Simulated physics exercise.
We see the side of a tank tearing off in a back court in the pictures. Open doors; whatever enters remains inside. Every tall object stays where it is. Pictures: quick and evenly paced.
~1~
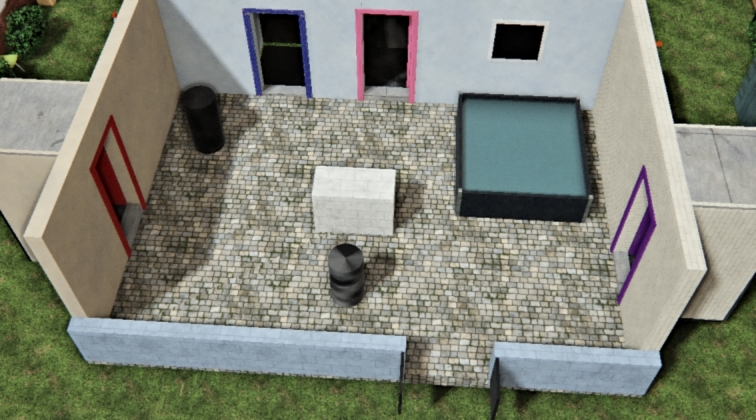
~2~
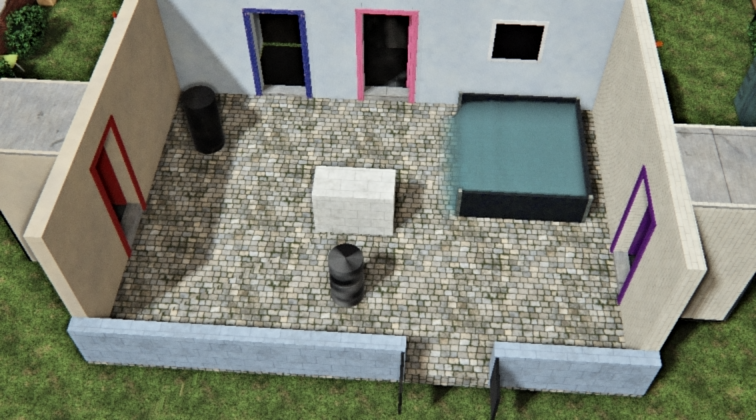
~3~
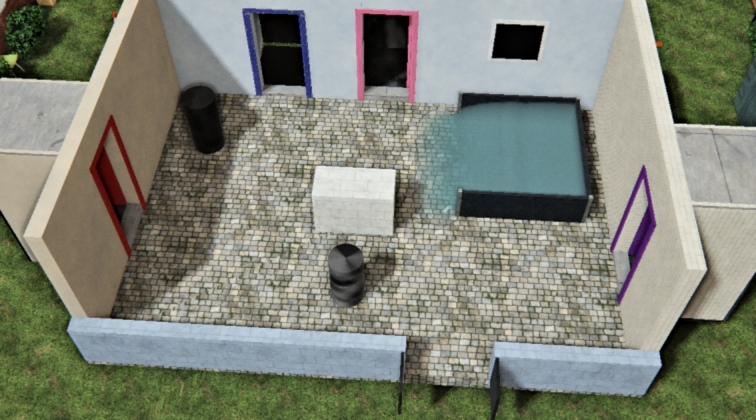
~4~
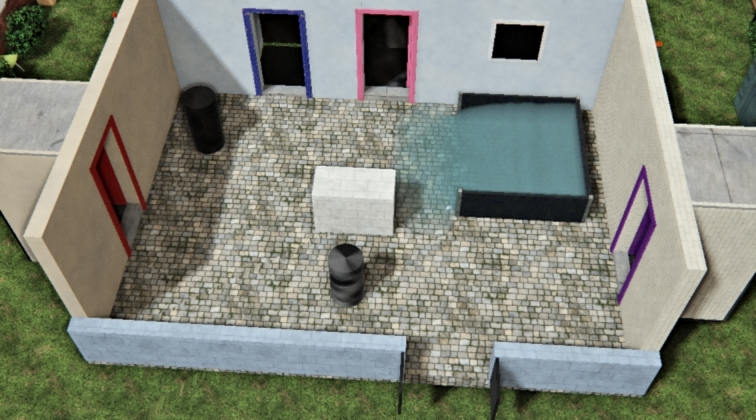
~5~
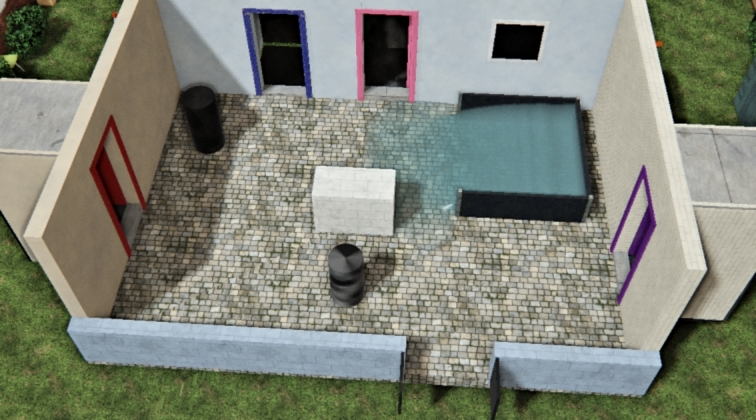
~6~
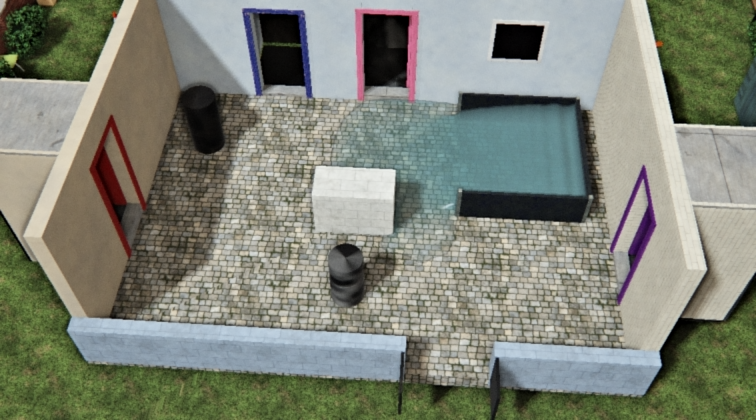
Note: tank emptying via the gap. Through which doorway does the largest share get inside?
The blue doorway.
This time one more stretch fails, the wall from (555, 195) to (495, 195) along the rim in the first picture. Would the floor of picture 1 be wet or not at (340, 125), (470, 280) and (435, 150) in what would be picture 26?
Going through them in turn, I'd call them spared, sodden and spared.
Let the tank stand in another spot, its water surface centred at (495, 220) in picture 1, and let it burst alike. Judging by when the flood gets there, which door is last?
Answer: The door marked purple.
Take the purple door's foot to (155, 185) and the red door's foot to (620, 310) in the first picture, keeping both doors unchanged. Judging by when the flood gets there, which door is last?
The final door reached is the one in red.
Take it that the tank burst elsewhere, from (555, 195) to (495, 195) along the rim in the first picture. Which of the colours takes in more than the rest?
My pick is the one in purple.
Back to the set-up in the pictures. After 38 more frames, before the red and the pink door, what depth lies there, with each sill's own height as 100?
Roughly 40 % and 40 %, respectively.
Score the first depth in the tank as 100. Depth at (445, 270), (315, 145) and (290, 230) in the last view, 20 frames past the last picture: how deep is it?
Some 4, 12 and 0 in a hundred.
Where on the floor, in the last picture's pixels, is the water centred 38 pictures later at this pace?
It's close to (295, 202).
A moment on, water covers 35 % of the floor; purple door not reached, pink door wet at the sill, nothing in, red door not reached, blue door wet at the sill, nothing in.
Next, water covers 50 % of the floor; purple door not reached, pink door wet at the sill, nothing in, red door not reached, blue door wet at the sill, nothing in.
Then, water covers 60 % of the floor; purple door not reached, pink door wet at the sill, nothing in, red door wet at the sill, nothing in, blue door a trickle in.
Later, water covers 75 % of the floor; purple door not reached, pink door wet at the sill, nothing in, red door wet at the sill, nothing in, blue door some in.
In the end, water covers 95 % of the floor; purple door a trickle in, pink door wet at the sill, nothing in, red door wet at the sill, nothing in, blue door a lot in; the blue door has let in the most.
